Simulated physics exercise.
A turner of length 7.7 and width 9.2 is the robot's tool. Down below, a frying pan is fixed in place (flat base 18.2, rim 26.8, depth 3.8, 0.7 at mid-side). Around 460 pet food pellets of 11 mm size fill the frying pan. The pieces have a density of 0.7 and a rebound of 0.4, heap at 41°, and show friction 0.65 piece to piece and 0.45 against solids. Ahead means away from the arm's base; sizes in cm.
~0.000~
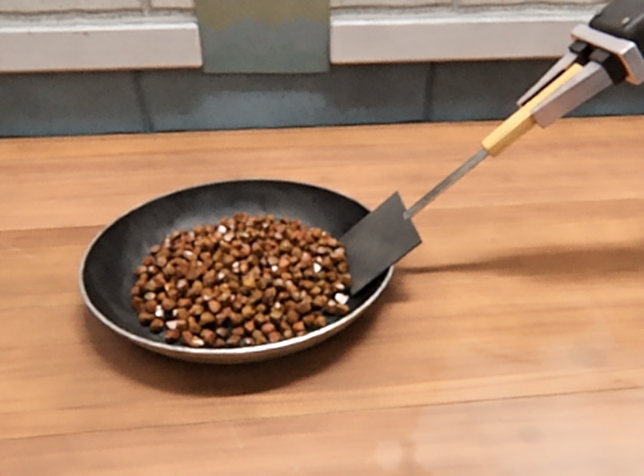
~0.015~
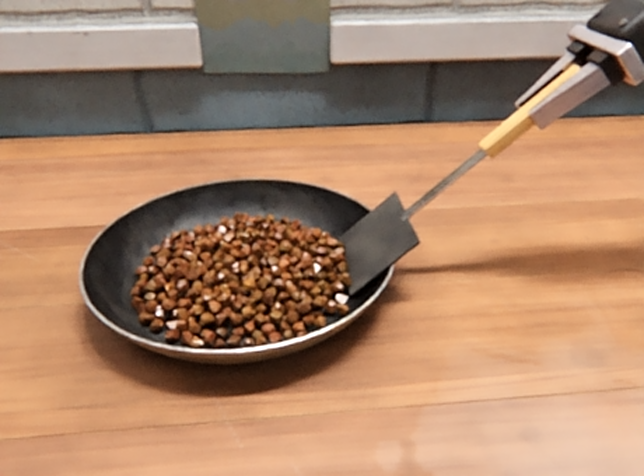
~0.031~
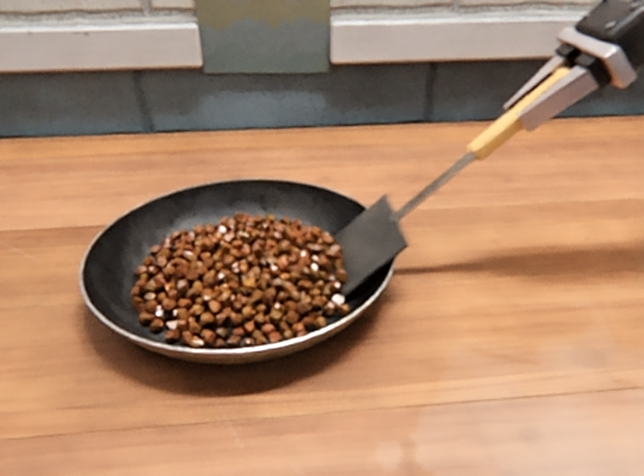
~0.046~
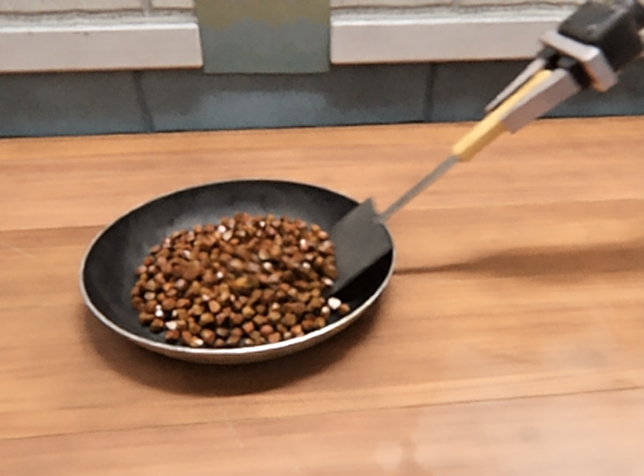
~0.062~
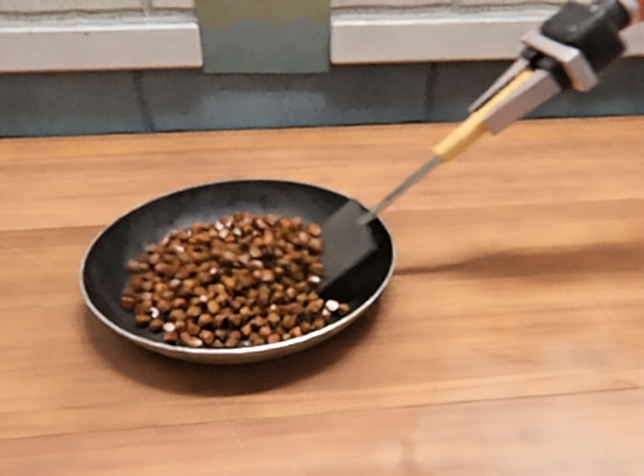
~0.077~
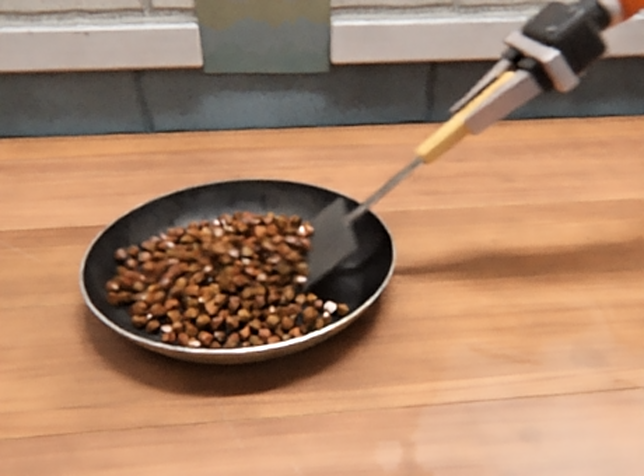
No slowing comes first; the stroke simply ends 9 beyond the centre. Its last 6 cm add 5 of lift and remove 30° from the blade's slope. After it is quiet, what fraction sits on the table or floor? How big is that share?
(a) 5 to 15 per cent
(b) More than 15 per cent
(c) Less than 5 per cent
Answer: B.
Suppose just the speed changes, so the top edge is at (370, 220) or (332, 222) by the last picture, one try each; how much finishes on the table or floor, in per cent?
Near 10 per cent in the first try and near 30 per cent in the second.
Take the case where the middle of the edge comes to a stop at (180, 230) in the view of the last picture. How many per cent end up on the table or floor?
I'd put it near 10 per cent.
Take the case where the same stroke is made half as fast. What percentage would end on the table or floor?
About 10 %.
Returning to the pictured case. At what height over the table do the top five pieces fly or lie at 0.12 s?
Somewhere around 6 centimetres high.
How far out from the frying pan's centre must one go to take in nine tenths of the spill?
Some 35 cm.
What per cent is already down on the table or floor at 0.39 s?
Fraction noted: Close to 20 per cent.
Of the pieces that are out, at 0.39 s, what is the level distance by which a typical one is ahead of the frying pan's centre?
About 20 cm.
After 0.12 s, sloping 43°, highest piece 7 above the table; 456 in the frying pan.
After 0.17 s, sloping 34°, highest piece 6 above the table; 454 in the frying pan, 2 on the blade or in flight.
After 0.39 s, sloping 13°, highest piece 6 above the table; 355 in the frying pan, 92 on the table or floor, 9 on the blade or in flight.
After 1.44 s, sloping 13°, highest piece 5 above the table; 355 in the frying pan, 101 on the table or floor.
In the end, 355 in the frying pan, 101 on the table or floor. That is 22 % on the table or floor.
